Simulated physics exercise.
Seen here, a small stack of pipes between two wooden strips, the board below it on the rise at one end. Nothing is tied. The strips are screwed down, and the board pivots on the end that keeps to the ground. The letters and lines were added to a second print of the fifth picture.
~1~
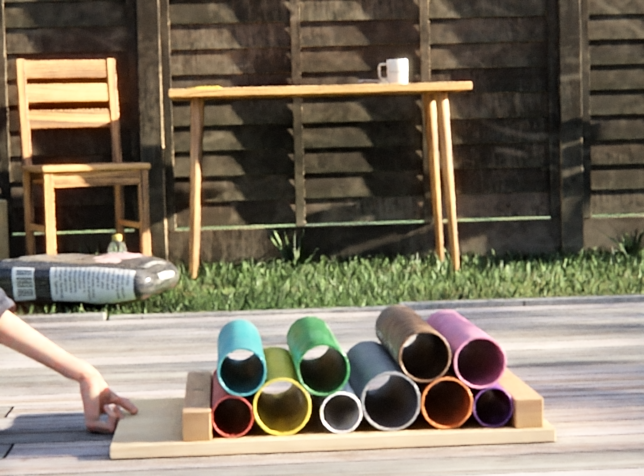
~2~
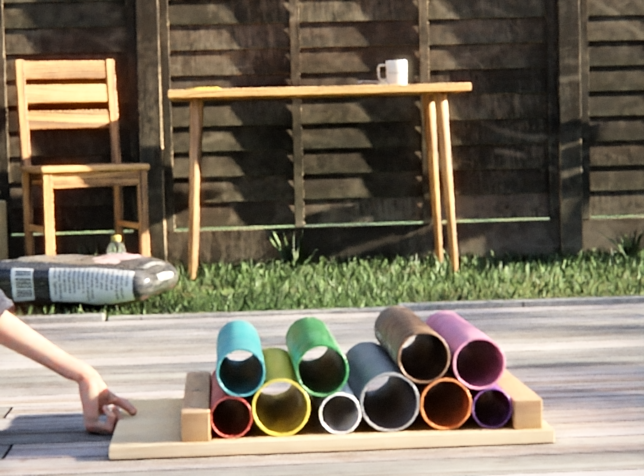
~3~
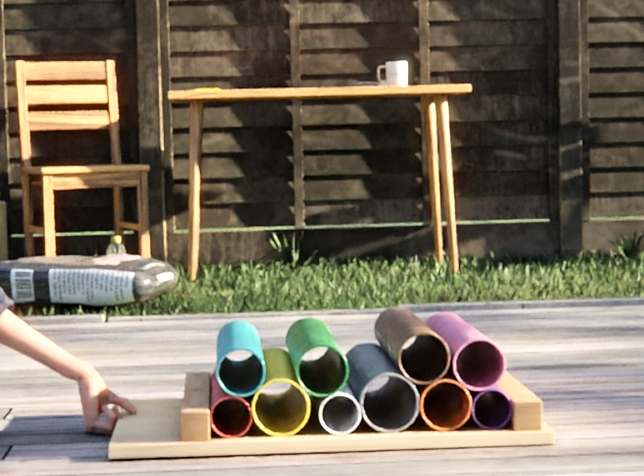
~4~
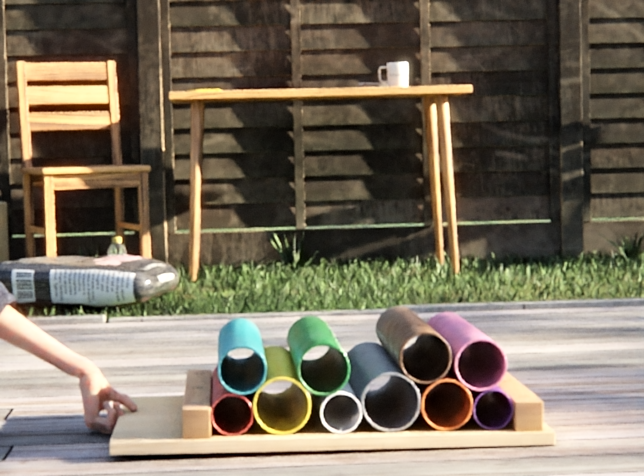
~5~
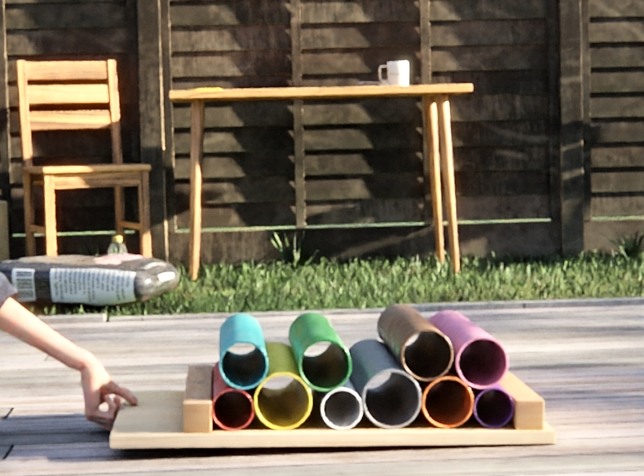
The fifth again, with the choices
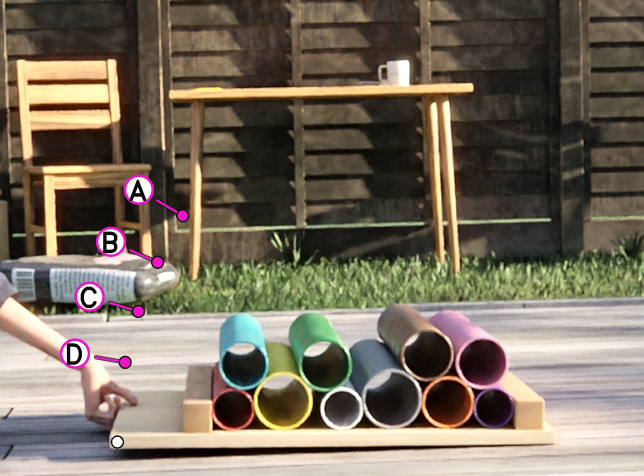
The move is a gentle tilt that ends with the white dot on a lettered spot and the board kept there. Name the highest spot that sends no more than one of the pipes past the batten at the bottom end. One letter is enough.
Mark C is as high as it can go.
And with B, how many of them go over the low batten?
It comes to two.
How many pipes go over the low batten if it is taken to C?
With C, one.
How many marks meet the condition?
The number is two.
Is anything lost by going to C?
Yes.
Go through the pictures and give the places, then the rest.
Yellow pipe (282, 407); white pipe (341, 413); grey pipe (391, 402), in the first picture.
Grey pipe (389, 402); orange pipe (446, 404), in the second picture.
Board (324, 406); red pipe (231, 417); yellow pipe (281, 408); brown pipe (424, 358), in the third picture.
Board (325, 405); red pipe (232, 415); yellow pipe (282, 406), in the fourth picture.
Board (326, 401); red pipe (233, 409); yellow pipe (283, 401), in the fifth picture.
On the marked copy, A at (183, 215); B at (158, 263); C at (138, 312); D at (125, 362); the white dot at (117, 442).
With C. Early on, board at 14°.
Further on, board at 19°.
At the end, board at 19°, one over the low batten (pink).
As for the rest, A two over the low batten (pink, brown); B two over the low batten (pink, brown); D none over the low batten.
